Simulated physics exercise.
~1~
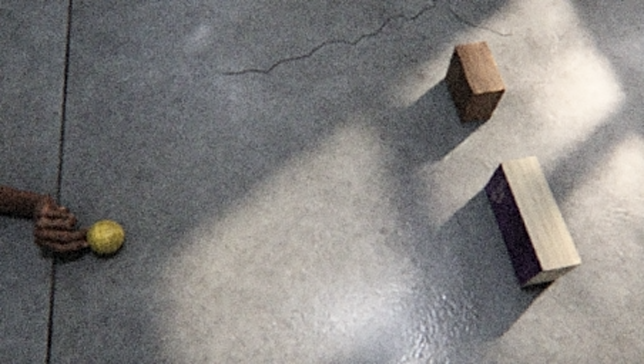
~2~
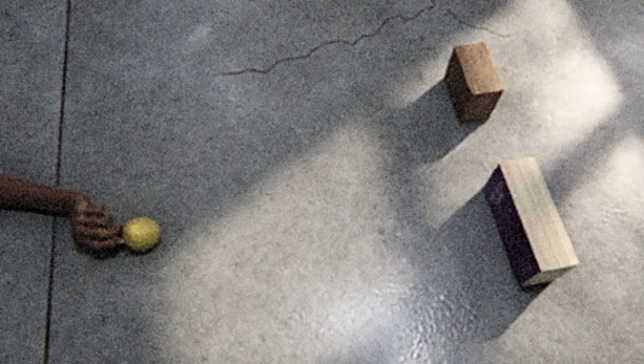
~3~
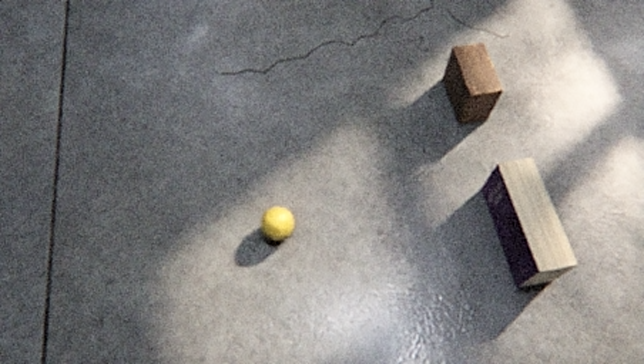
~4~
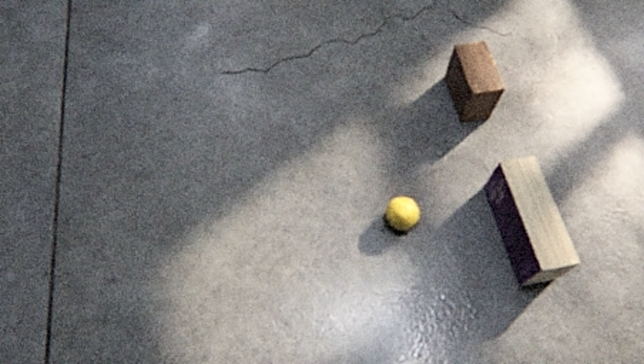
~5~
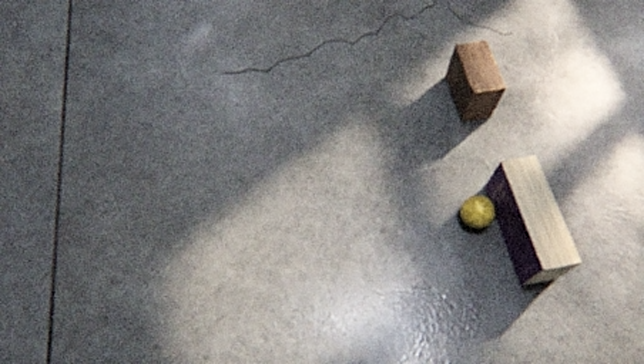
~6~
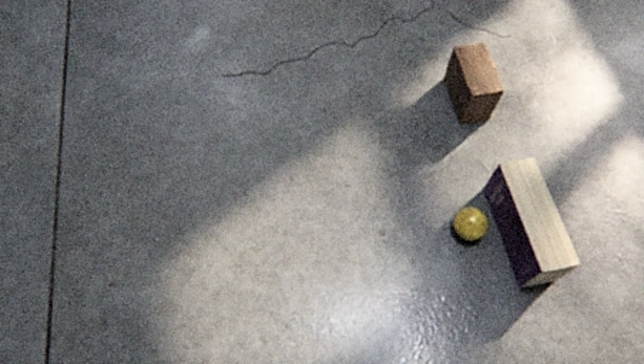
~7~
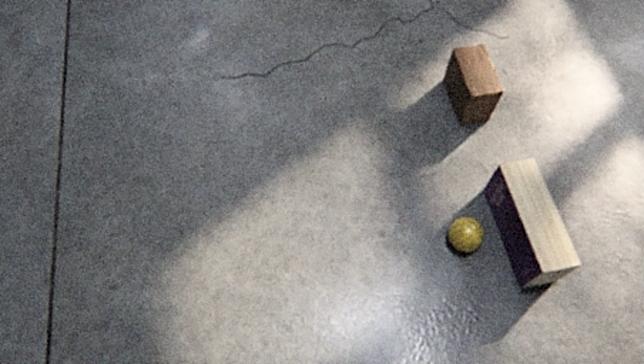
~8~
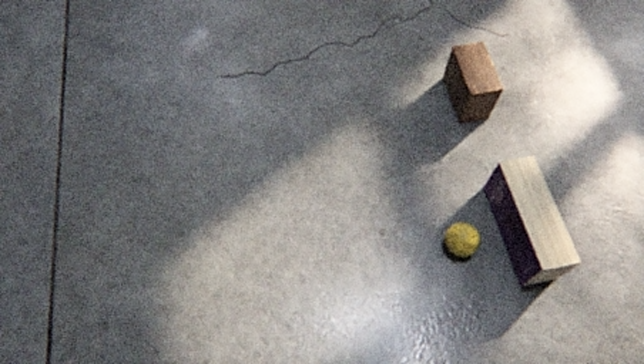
A small yellow ball, released by a hand at the left, rolls right across a grey concrete floor towards the gap between a brown block and a larger purple-sided block. It meets the larger block's side, bounces off and drifts slightly back down and left, still short of the gap.
